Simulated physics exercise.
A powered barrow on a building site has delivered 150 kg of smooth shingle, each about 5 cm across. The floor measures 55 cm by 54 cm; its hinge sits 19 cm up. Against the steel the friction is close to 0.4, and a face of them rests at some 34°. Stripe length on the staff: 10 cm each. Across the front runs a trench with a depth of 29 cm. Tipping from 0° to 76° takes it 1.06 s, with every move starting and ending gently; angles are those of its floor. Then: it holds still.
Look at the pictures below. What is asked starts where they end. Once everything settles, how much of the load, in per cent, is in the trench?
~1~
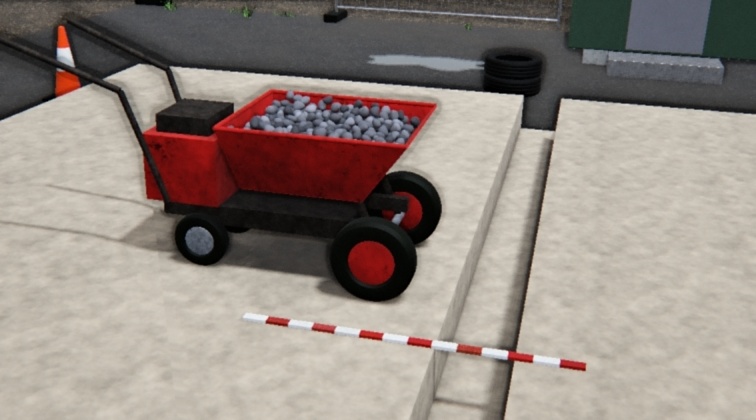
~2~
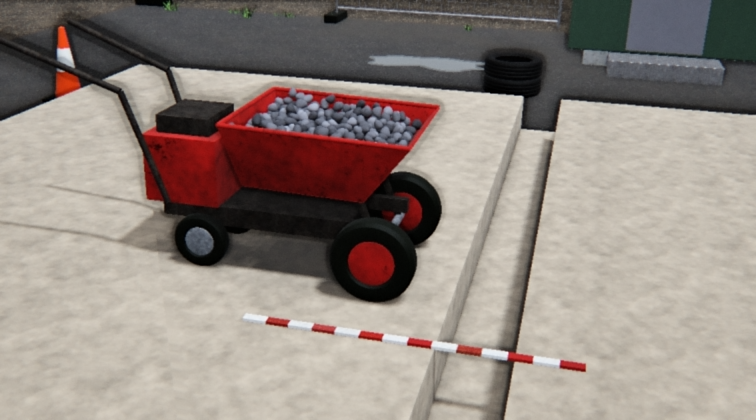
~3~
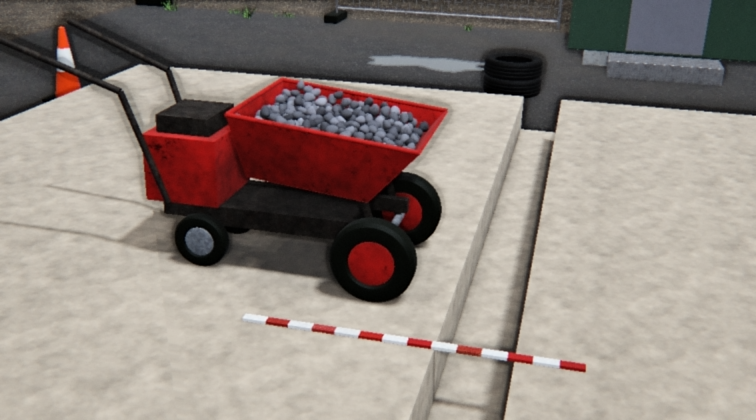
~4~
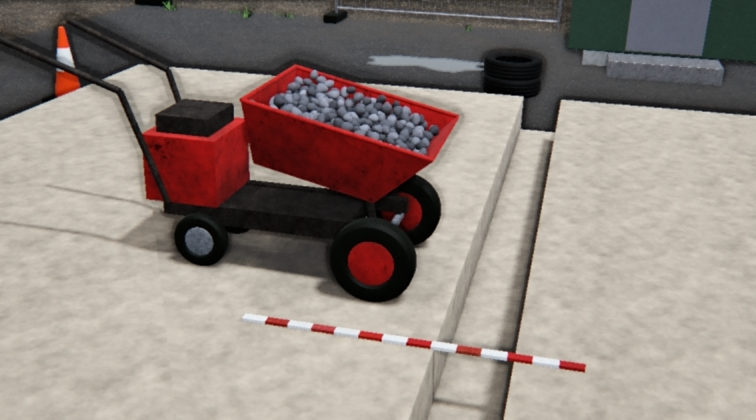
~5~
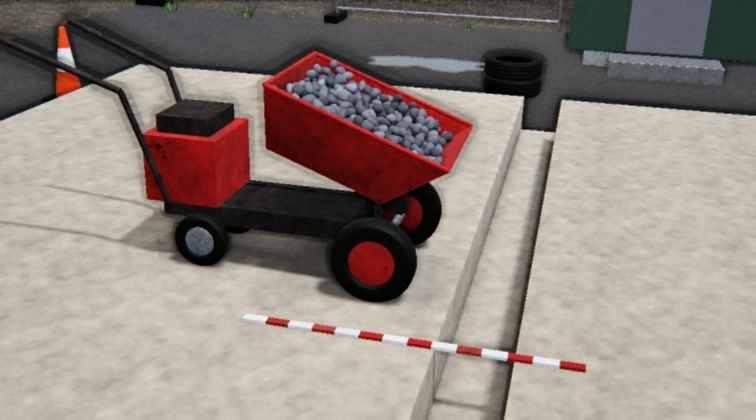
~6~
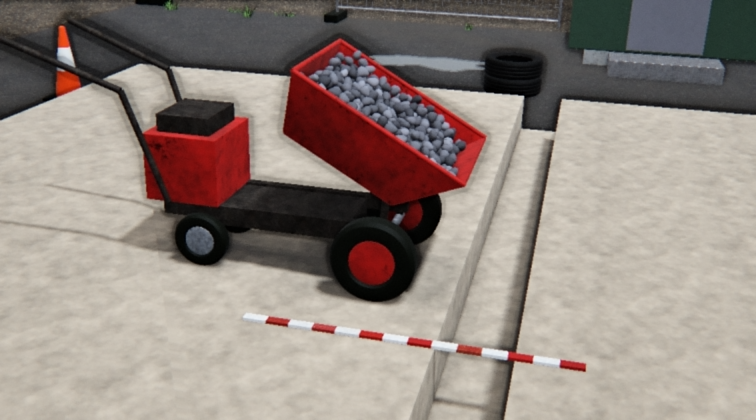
Once it settles, about 28 per cent of the load is there.
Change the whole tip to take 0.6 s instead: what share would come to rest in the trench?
Probably about 15 in a hundred.
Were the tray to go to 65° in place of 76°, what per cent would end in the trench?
In that case near 35 per cent.
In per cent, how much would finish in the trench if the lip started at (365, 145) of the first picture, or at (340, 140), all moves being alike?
70 % and 95 %.
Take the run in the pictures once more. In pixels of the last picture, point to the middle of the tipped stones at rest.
Resting centre: About (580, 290).
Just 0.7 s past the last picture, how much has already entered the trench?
Around 5 per cent of it, at that instant.
Then, 0.4 s after the last picture the floor is at 65°, 99 % in the tray, 1 % in the trench; the foremost stones are at (515, 238).
Then, 0.7 s after the last picture the floor is at 76°, 41 % in the tray, 6 % in the trench, 53 % past the trench; the foremost stones are at (653, 311).
Then, 1.1 s after the last picture the floor is at 76°, 9 % in the tray, 16 % in the trench, 75 % past the trench; the foremost stones are past the picture's edge.
Then, 3.0 s after the last picture the floor is at 76°, 0 % in the tray, 28 % in the trench, 72 % past the trench; the foremost stones are past the picture's edge.
